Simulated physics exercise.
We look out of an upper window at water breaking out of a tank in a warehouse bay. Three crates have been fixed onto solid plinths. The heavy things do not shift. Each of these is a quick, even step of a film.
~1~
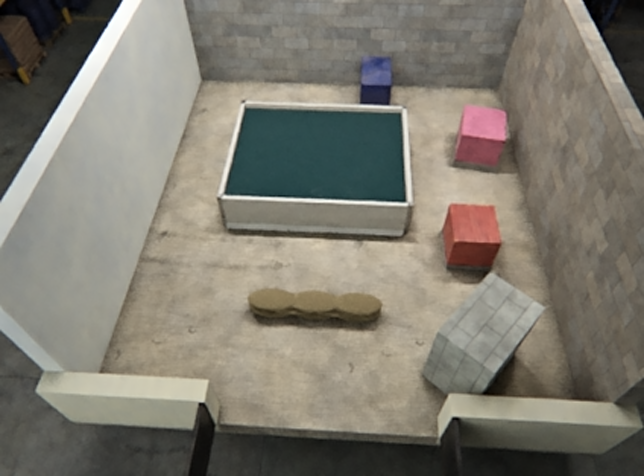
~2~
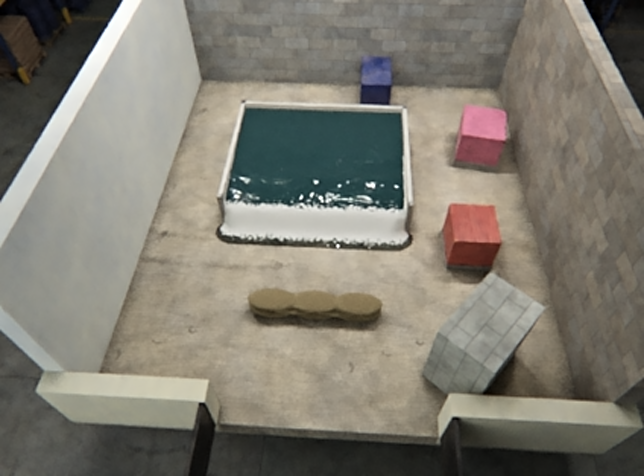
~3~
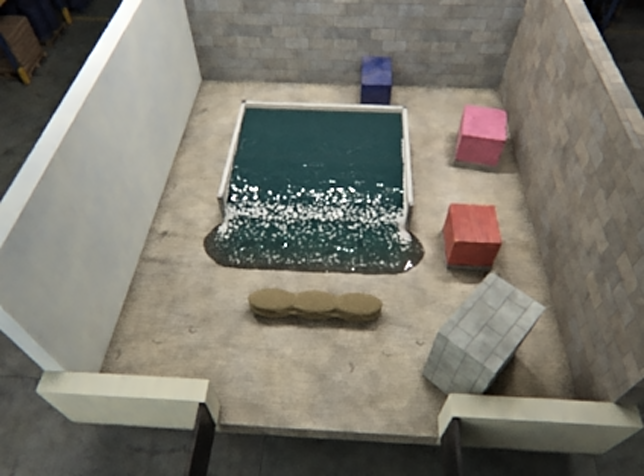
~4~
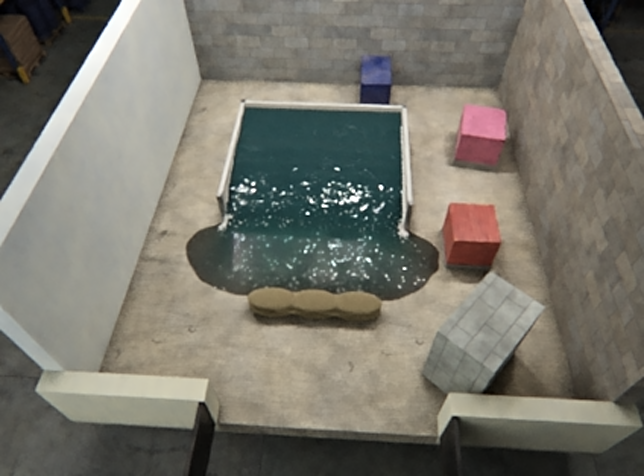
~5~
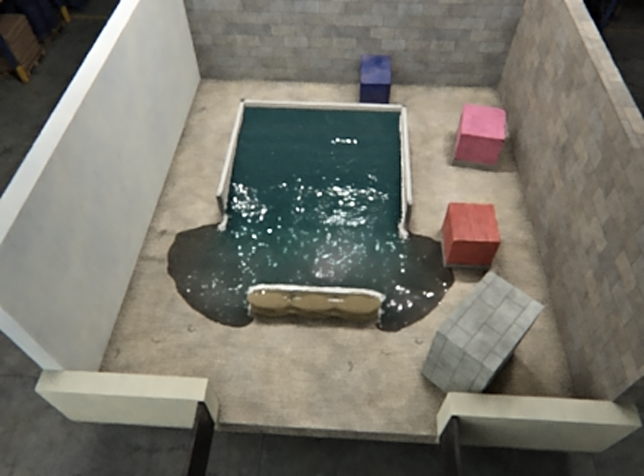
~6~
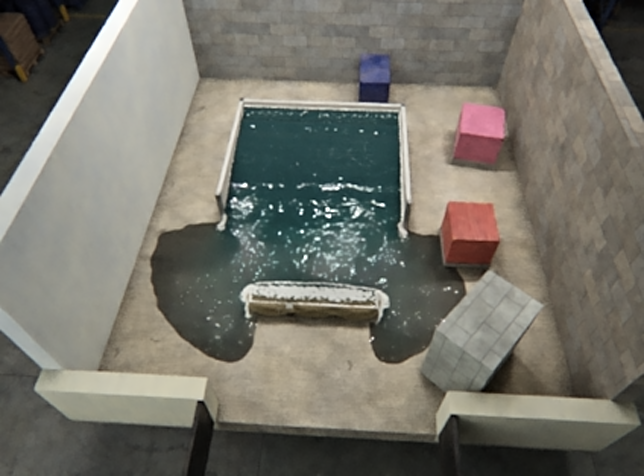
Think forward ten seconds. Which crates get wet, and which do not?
Crate by crate: The pink crate does not, the red crate does, the blue crate does not.
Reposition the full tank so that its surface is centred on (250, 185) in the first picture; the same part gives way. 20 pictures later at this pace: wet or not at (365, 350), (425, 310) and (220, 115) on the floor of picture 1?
As listed: Flooded, awash, dry.
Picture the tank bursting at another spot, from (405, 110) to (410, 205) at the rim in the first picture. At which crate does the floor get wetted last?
My pick is the crate marked blue.
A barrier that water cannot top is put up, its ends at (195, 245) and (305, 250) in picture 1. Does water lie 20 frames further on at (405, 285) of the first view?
At that place: Under water.
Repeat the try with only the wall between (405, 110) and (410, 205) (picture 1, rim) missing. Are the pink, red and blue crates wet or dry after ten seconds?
Result: Pink crate is swamped; red crate is swamped; blue crate is swamped.
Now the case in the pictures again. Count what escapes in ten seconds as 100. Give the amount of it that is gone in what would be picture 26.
It should be close to 30 percent by then.
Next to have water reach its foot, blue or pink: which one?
My answer: The pink-painted one.
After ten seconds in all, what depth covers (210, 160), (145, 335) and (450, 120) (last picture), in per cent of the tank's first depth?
About 8, 14 and 8 per cent.
A moment on, water covers 40 % of the floor; the pink crate not reached, the red crate water round its plinth, the blue crate not reached.
Next, water covers 45 % of the floor; the pink crate not reached, the red crate water round its plinth, the blue crate not reached.
Then, water covers 60 % of the floor; the pink crate water round its plinth, the red crate water round its plinth, the blue crate not reached.
Later, water covers 85 % of the floor; the pink crate water round its plinth, the red crate water round its plinth, the blue crate water round its plinth.
In the end, water covers 100 % of the floor; the pink crate stayed above the water, the red crate was topped, the blue crate stayed above the water.
